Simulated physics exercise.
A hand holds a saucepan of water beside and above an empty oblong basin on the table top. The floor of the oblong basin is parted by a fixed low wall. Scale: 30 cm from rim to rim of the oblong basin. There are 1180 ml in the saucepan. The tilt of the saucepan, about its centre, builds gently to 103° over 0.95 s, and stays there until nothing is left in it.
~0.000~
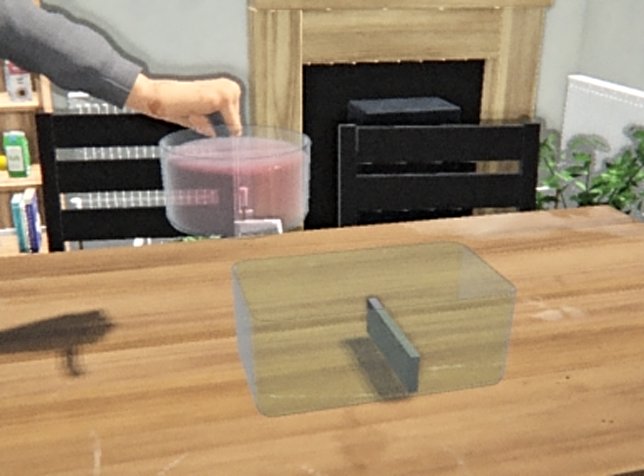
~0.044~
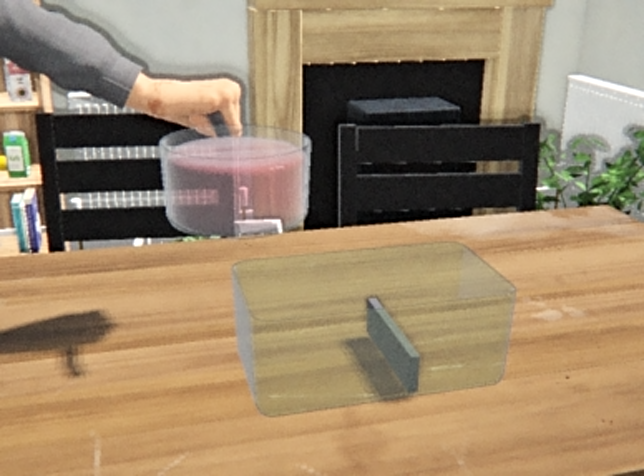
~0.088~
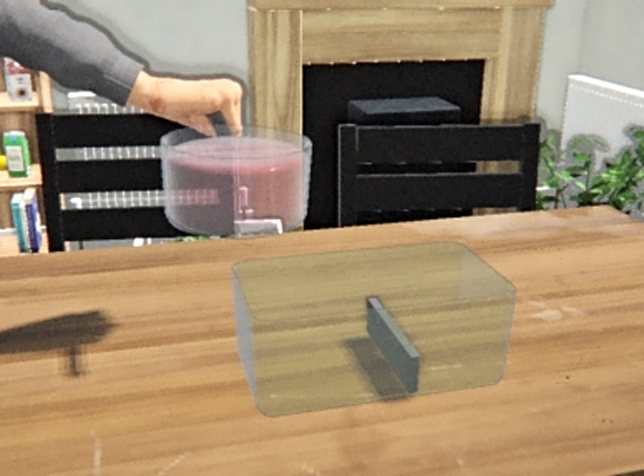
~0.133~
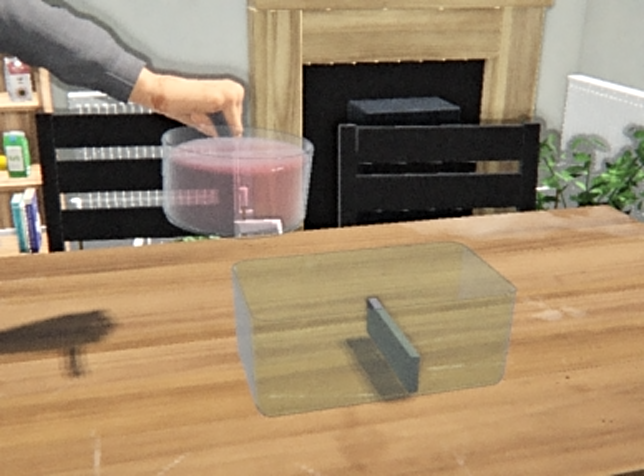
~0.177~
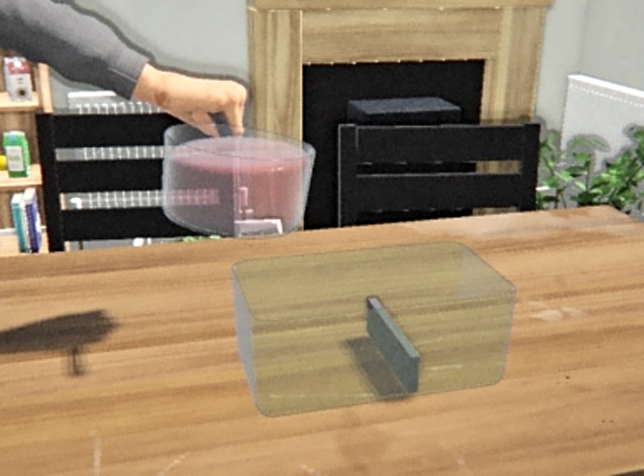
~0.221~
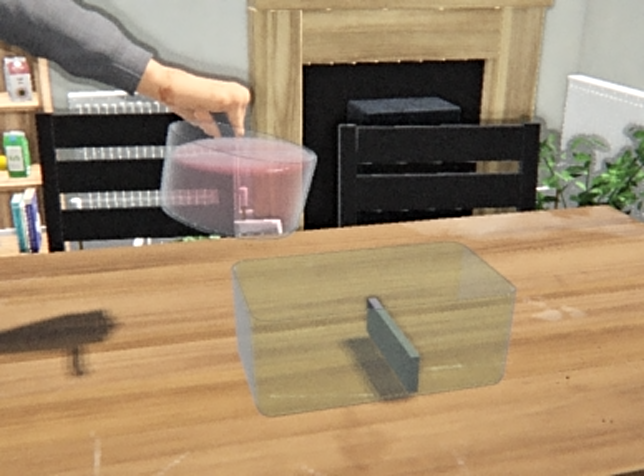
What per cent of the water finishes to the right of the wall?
Roughly 9 per cent is past the wall.
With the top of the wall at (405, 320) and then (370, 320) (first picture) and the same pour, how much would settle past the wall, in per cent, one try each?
First 5, then 40 per cent.
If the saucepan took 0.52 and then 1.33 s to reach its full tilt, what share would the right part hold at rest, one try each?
In turn about 15 and 15 per cent.
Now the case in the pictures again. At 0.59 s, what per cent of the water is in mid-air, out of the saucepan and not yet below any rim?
About 30 per cent.
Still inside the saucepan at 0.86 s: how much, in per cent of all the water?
About 12 per cent.
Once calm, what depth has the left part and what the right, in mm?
Some 38 mm on the left and 6 mm on the right.
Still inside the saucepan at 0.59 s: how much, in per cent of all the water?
About 56 per cent.
Then, 0.59 s in, the tilt is 71° and 55 per cent is still to pour, 14 is left of the wall and 0 right of it.
Then, 0.86 s in, the tilt is 101° and 11 per cent is still to pour, 75 is left of the wall and 6 right of it.
Then, 1.14 s in, the tilt is 103° and 1 per cent is still to pour, 88 is left of the wall and 8 right of it.
Then, 1.45 s in, the tilt is 103° and 0 per cent is still to pour, 89 is left of the wall and 9 right of it.
Finally, 89 per cent lies left of the wall, 9 right of it and 2 outside.
